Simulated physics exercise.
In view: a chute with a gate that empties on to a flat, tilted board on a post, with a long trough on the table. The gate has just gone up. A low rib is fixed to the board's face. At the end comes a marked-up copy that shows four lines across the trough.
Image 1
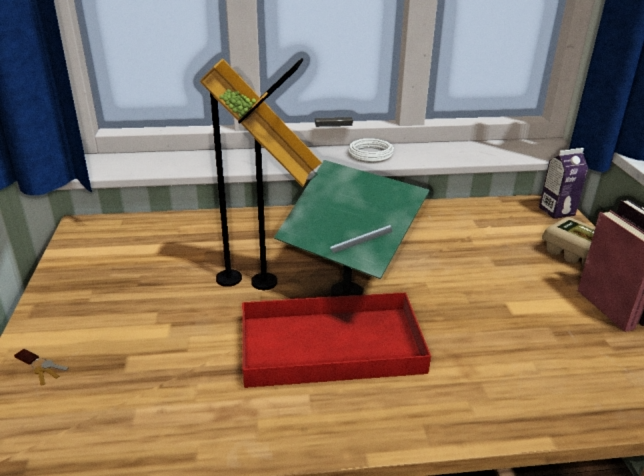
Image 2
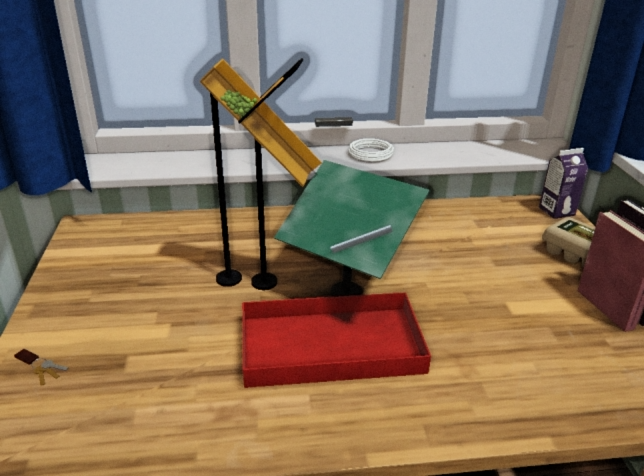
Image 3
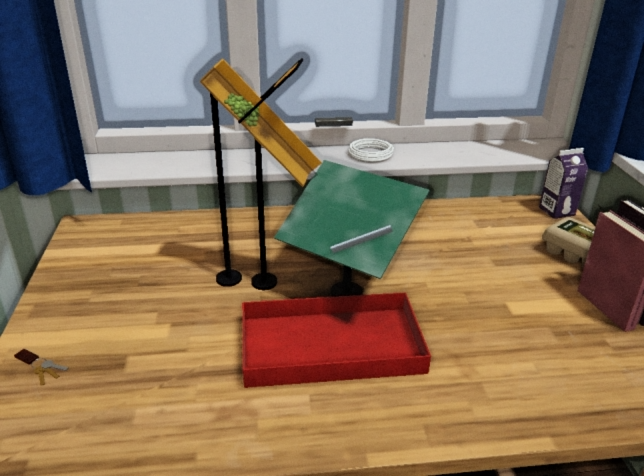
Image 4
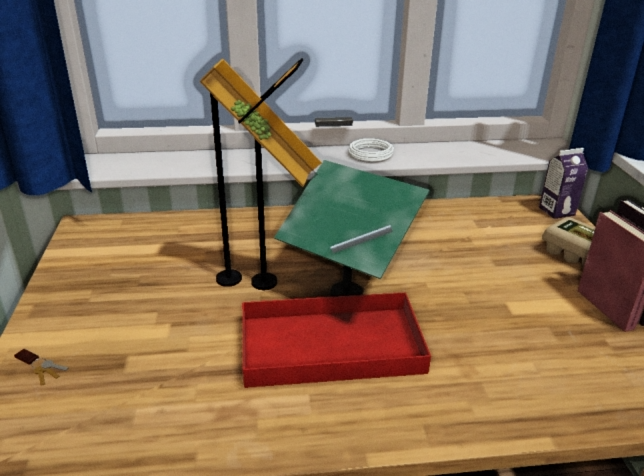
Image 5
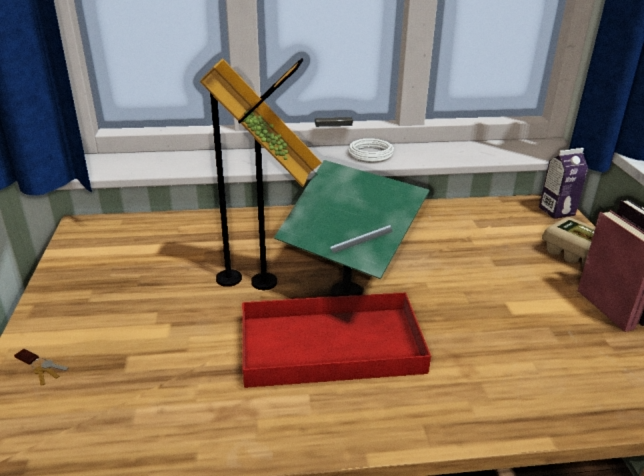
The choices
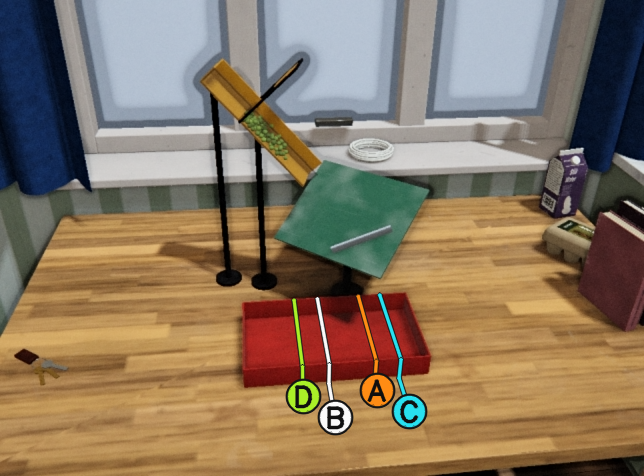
Green peas slide down a yellow chute above a tilted green board and red trough.
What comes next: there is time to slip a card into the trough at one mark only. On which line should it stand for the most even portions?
Go for D.
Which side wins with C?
Left.
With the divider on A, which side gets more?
The left side.
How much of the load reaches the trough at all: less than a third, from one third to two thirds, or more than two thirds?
More than two thirds.
On the marked copy, line A crosses the front rim at (376, 360); line B crosses the front rim at (329, 363); line C crosses the front rim at (400, 358); line D crosses the front rim at (302, 365).
Choosing A, of what is caught, all on the left of the divider, none on the right.
Choosing B, of what is caught, nearly all on the left of the divider, a stray few on the right.
Choosing C, of what is caught, all on the left of the divider, none on the right.
Choosing D, of what is caught, about a third on the left of the divider, about two thirds on the right.
